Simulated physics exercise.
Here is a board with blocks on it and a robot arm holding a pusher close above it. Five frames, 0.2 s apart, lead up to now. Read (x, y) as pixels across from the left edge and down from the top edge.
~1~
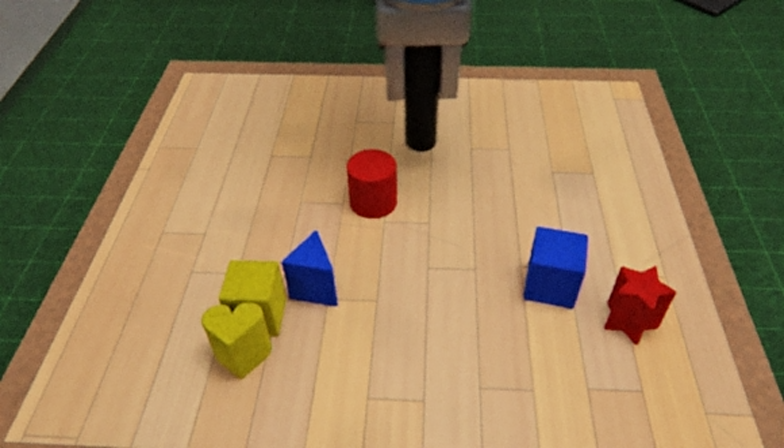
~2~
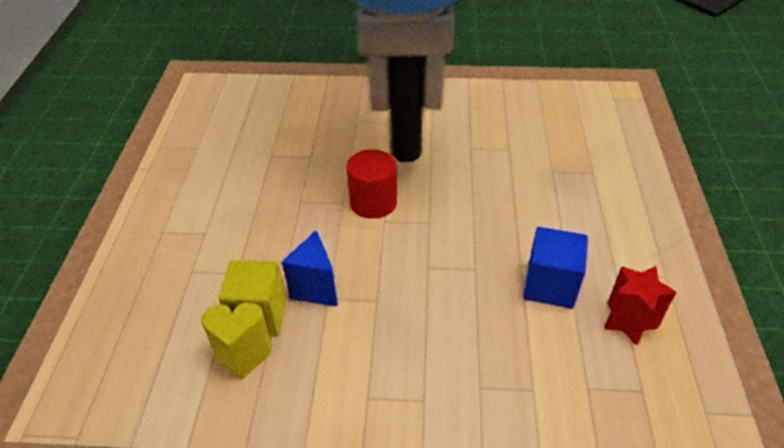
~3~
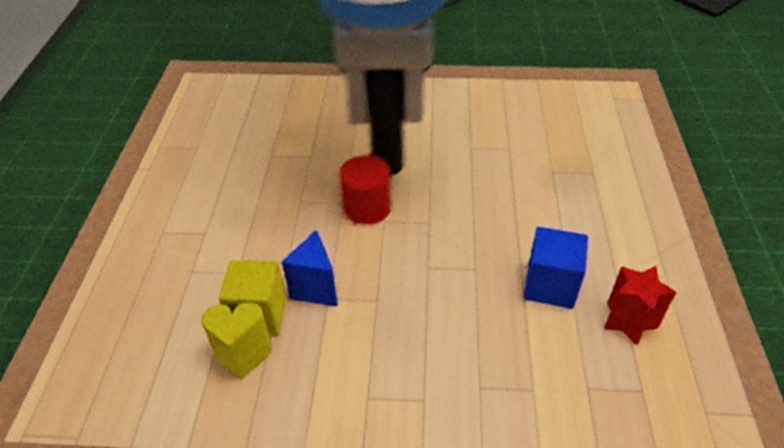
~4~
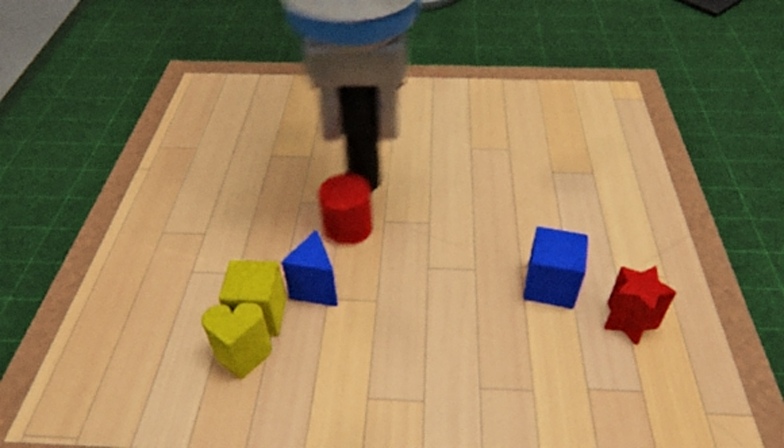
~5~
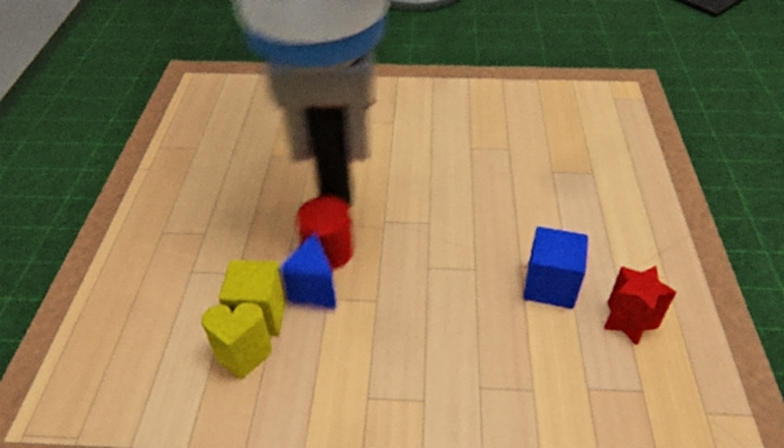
A robot arm with a black pusher moves down and left across a light wooden board, seen from above at an angle by a still camera. A yellow heart, a yellow cube and a blue triangular block sit at left, a blue cube and a red star at right. The pusher meets the red cylinder near the top and slides it down-left beside the blue triangular block.
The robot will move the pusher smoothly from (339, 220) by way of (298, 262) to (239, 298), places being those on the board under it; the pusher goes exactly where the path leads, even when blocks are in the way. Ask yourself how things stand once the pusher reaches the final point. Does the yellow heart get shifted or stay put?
Once the path ends, it is somewhere new.
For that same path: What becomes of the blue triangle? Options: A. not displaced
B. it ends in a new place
The one that fits is B, it ends in a new place.
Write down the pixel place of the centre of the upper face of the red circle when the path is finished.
The centre of its top will be at (293, 267).
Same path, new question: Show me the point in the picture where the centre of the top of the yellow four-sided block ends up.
When the path ends, it will be at (236, 303).
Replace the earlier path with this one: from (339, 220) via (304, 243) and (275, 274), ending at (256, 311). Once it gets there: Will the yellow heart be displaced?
Yes
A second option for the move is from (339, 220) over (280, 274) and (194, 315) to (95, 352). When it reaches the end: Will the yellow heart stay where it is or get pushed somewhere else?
The answer is that it is displaced.
What follows on the original path. One third of the way, pusher (310, 232); blue triangle (299, 296); red circle (302, 247).
Two thirds of the way, pusher (273, 257); yellow heart (223, 336), turned 35° clockwise; yellow four-sided block (243, 294), turned 40° clockwise; blue triangle (304, 309); red circle (293, 267).
At the end, pusher (233, 281); yellow heart (219, 345), turned 30° clockwise; yellow four-sided block (236, 303), turned 20° clockwise; blue triangle (304, 309); red circle (293, 267).
